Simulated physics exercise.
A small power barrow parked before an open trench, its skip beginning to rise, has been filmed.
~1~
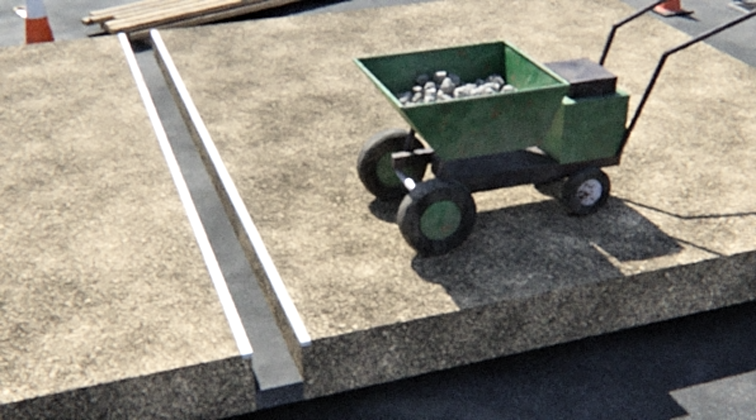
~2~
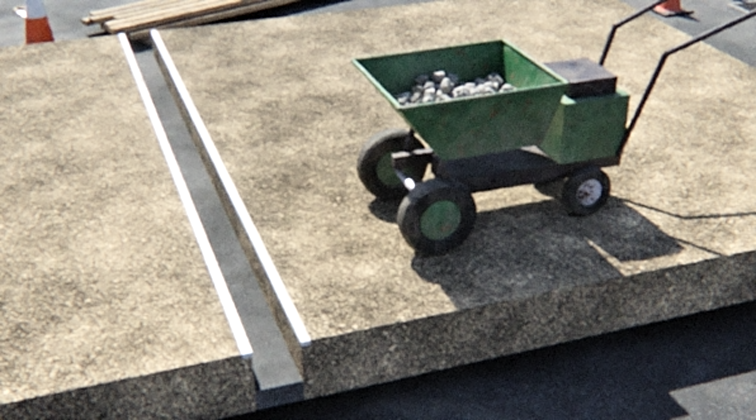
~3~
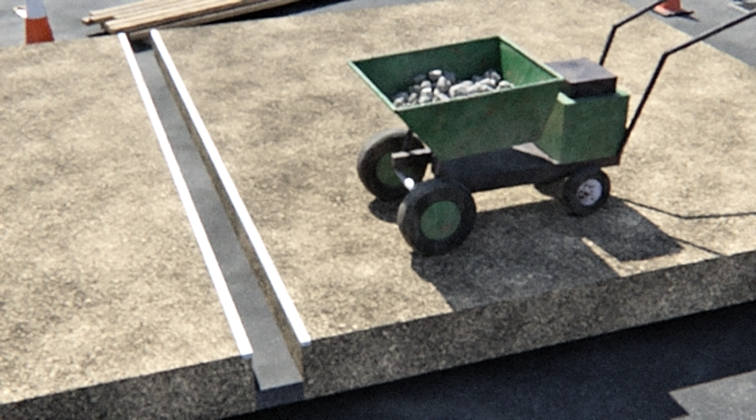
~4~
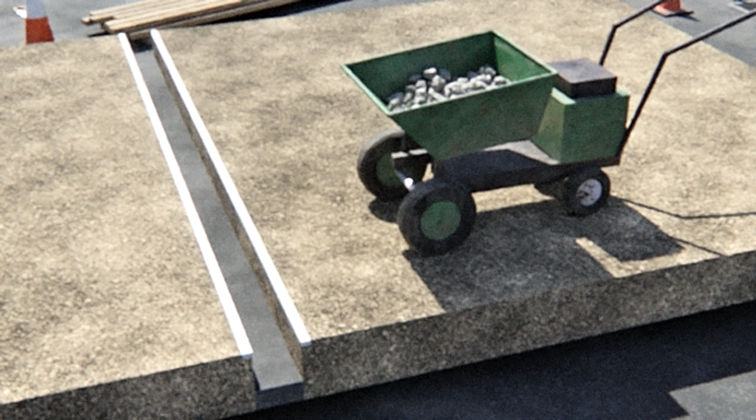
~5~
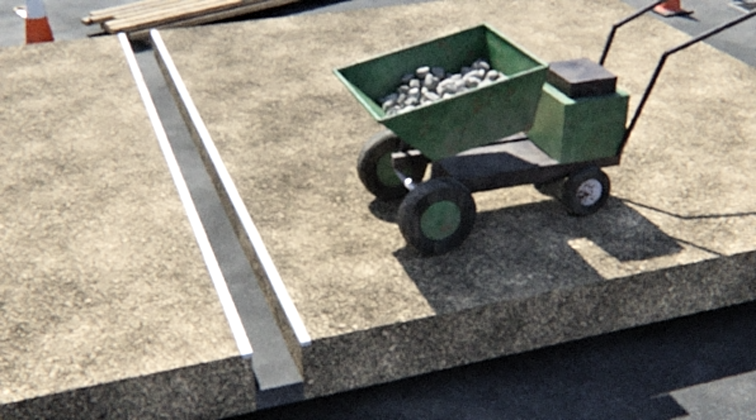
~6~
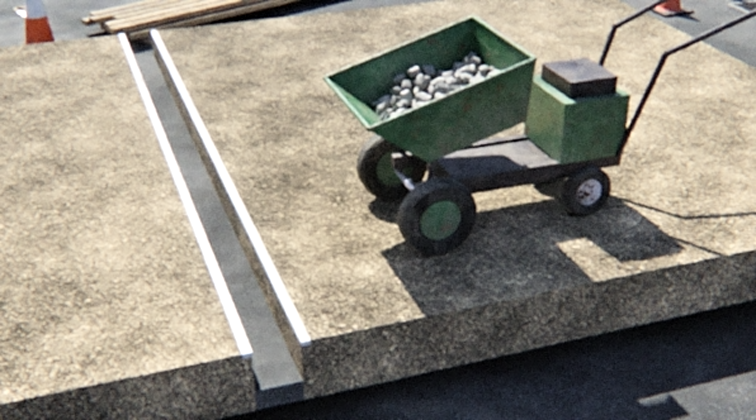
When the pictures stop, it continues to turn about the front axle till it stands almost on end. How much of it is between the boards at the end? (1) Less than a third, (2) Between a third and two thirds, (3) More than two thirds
(2) Between a third and two thirds.
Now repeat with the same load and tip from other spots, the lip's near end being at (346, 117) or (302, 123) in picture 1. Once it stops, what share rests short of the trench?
Some 0 % then some 0 %.
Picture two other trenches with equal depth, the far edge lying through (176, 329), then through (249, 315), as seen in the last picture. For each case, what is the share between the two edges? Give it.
Roughly 50 % first, 50 % second.
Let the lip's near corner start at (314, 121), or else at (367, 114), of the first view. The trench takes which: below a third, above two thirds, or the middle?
So the first position comes out as below one third, the second as above two thirds.
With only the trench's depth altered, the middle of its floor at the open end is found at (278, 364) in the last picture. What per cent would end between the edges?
About 40 percent.
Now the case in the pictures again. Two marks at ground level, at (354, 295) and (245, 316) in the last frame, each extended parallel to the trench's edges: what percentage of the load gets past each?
About 70 and 0 per cent.
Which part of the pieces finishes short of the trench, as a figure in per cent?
Result: Close to 25 %.
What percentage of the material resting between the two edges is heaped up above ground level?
Roughly 0 percent of them.
Shortly afterwards, skip tipped steeply; the whole lot in the skip.
Next, skip tipped right over; the bulk in the skip; a little short of the trench; only a few in or heaped over the trench.
Some moments later, skip tipped right over; near a third in the skip; near a quarter short of the trench; near a third in or heaped over the trench; only a few beyond it.
In the end, skip tipped right over; near a quarter in the skip; near a quarter short of the trench; near half in or heaped over the trench; only a few beyond it.
